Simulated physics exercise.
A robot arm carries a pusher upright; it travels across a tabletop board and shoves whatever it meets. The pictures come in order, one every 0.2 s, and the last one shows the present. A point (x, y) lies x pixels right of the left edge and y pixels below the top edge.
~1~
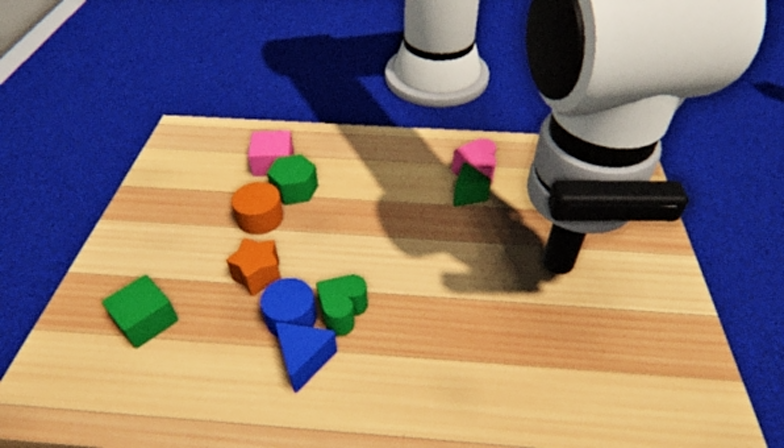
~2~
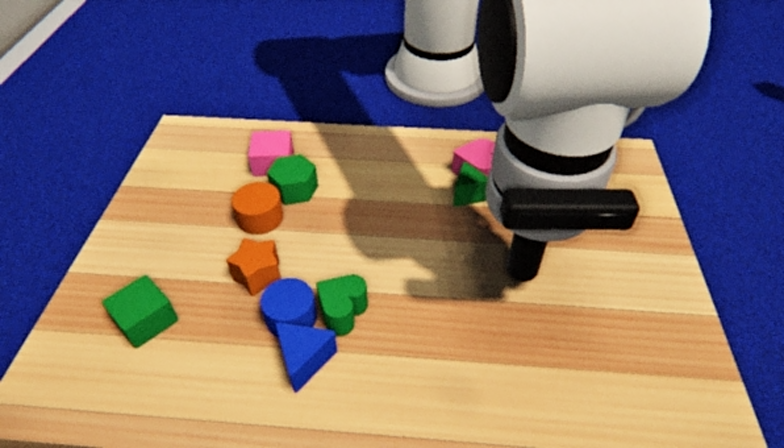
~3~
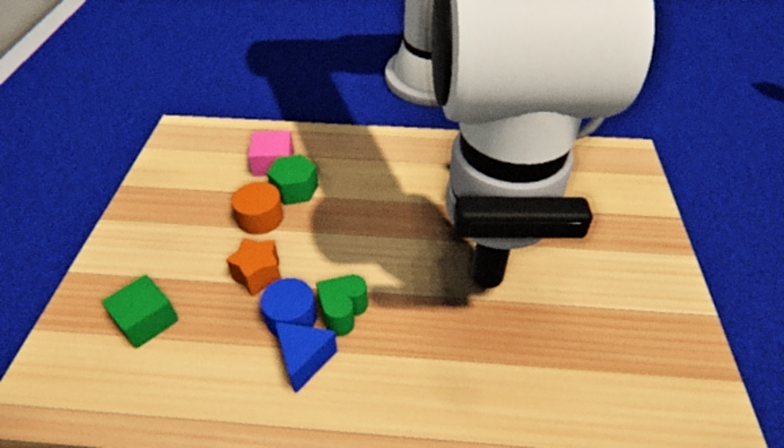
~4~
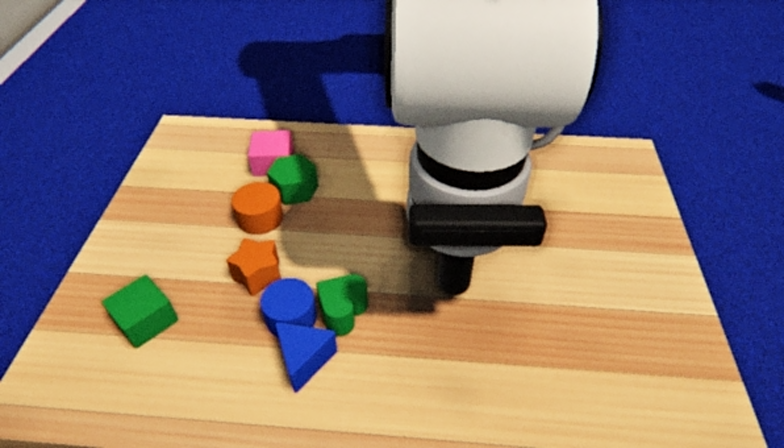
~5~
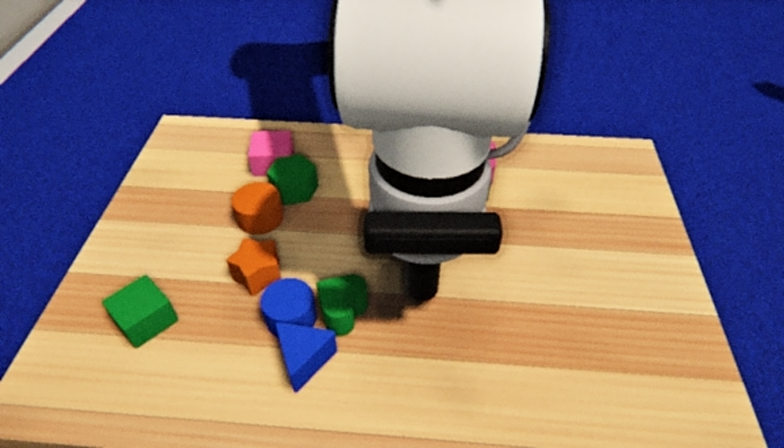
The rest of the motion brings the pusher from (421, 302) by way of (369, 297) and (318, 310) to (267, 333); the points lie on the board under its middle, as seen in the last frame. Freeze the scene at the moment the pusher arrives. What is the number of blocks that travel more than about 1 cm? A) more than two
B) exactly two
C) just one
Letter B.
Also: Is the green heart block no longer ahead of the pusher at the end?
I believe not.
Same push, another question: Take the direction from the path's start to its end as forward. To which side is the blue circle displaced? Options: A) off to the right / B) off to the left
Choice B: Off to the left.
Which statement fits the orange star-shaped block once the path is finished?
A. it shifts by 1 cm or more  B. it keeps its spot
Choice B: It keeps its spot.
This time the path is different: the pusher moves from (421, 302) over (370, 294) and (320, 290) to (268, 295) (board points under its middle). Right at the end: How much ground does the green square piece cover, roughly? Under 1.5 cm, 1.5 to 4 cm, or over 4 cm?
The distance will be below 1.5 cm.
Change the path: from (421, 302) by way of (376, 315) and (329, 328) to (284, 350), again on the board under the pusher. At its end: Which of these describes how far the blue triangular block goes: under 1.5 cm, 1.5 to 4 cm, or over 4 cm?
Movement: 1.5 to 4 cm.
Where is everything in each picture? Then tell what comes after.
Pusher's lower end at (558, 264); orange star-shaped block at (253, 255); blue circle at (287, 298); blue triangular block at (300, 342); green heart block at (340, 293), in the first picture.
Pusher at (522, 271); blocks still, in the second picture.
Pusher at (487, 277); blocks still, in the third picture.
Pusher at (454, 284); blocks still, in the fourth picture.
Pusher at (422, 290); orange star-shaped block at (253, 255); blue circle at (287, 298); blue triangular block at (300, 342); green heart block at (340, 293), in the fifth picture.
The first path, step by step. One third of the way, pusher at (368, 284); blue circle at (277, 300); green heart block at (327, 295).
Two thirds of the way, pusher at (314, 299); blue circle at (219, 317); blue triangular block at (297, 346), turned 20° anticlockwise; green heart block at (269, 308).
At the end, pusher at (264, 320); orange star-shaped block still; blue circle at (162, 335); blue triangular block at (297, 346), turned 20° anticlockwise; green heart block at (214, 330).
